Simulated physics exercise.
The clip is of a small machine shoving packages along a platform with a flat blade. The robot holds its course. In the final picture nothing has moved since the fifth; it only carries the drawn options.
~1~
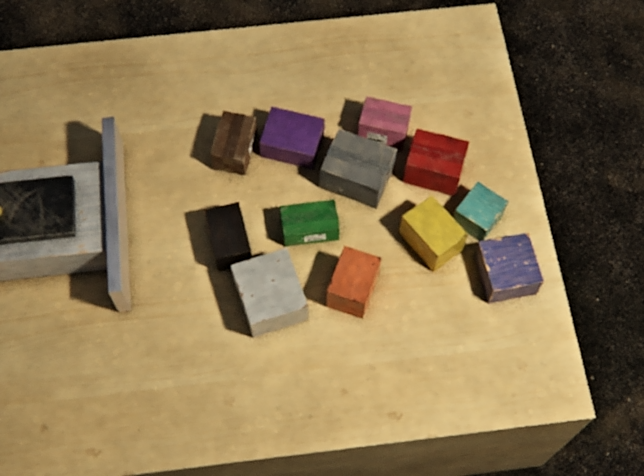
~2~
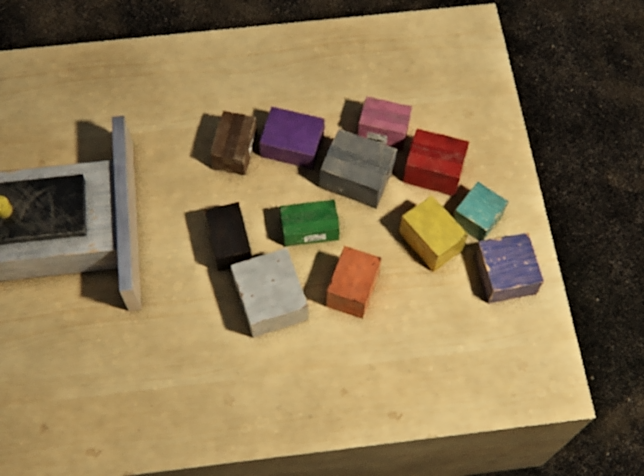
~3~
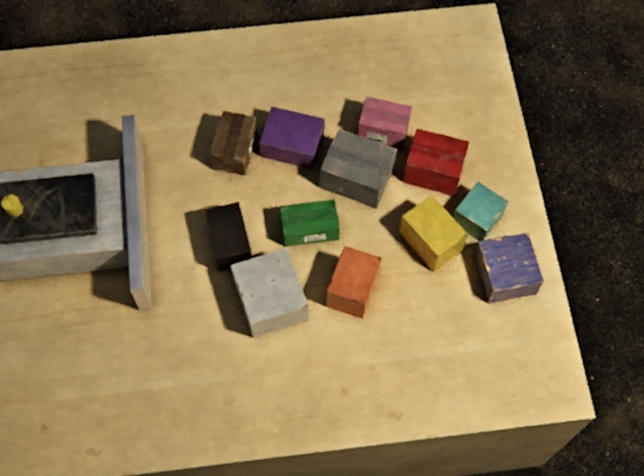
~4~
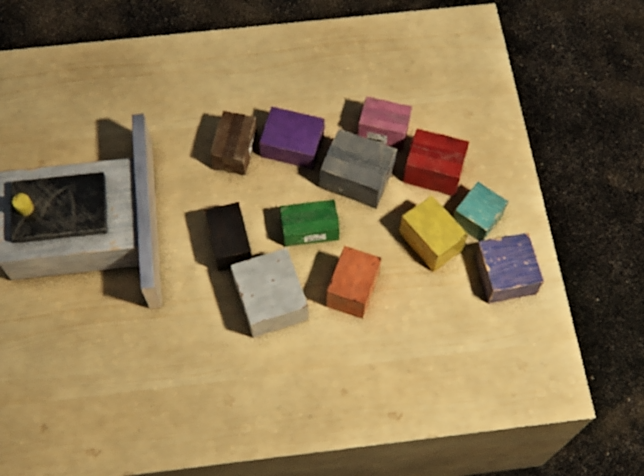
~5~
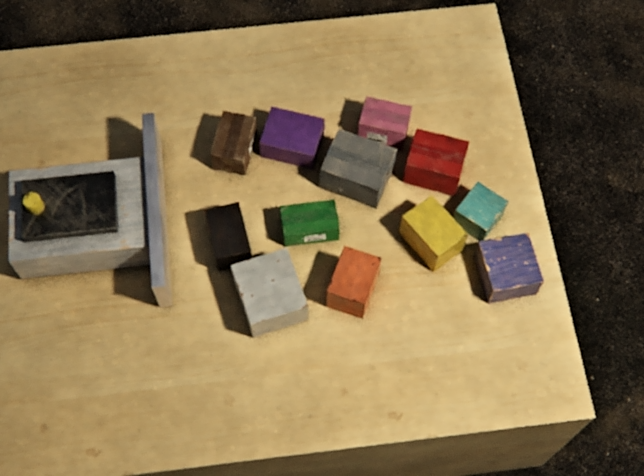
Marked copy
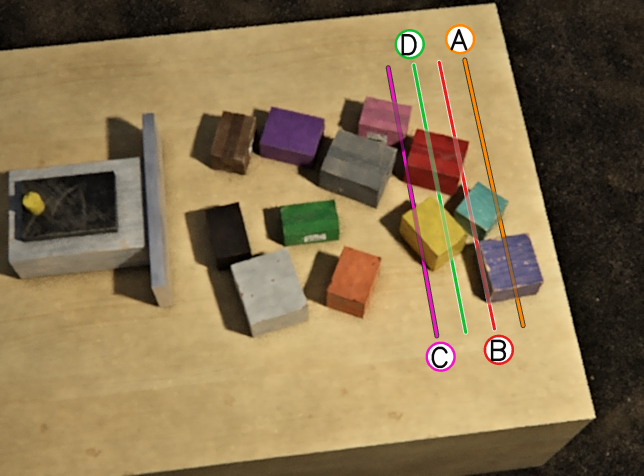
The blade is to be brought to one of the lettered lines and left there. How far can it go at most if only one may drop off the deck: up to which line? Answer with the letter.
C is the last line within the limit.
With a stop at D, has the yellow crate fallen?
No.
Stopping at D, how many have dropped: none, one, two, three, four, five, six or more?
By then, three.
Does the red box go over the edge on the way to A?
Yes.
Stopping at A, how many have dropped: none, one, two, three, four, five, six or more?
Six or more.
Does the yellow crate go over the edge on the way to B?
No.
On the marked copy, A at (492, 185); B at (465, 187); C at (411, 193); D at (438, 190).
With C. Early on, robot (172, 194); white crate (294, 297); purple crate (314, 131).
Further on, robot (267, 184); red box (496, 146); turquoise crate (499, 212).
At the end, robot (336, 177); red box (531, 127); pink parcel (509, 96); none fallen.
As for the rest, A drops seven; B drops three; D drops three.
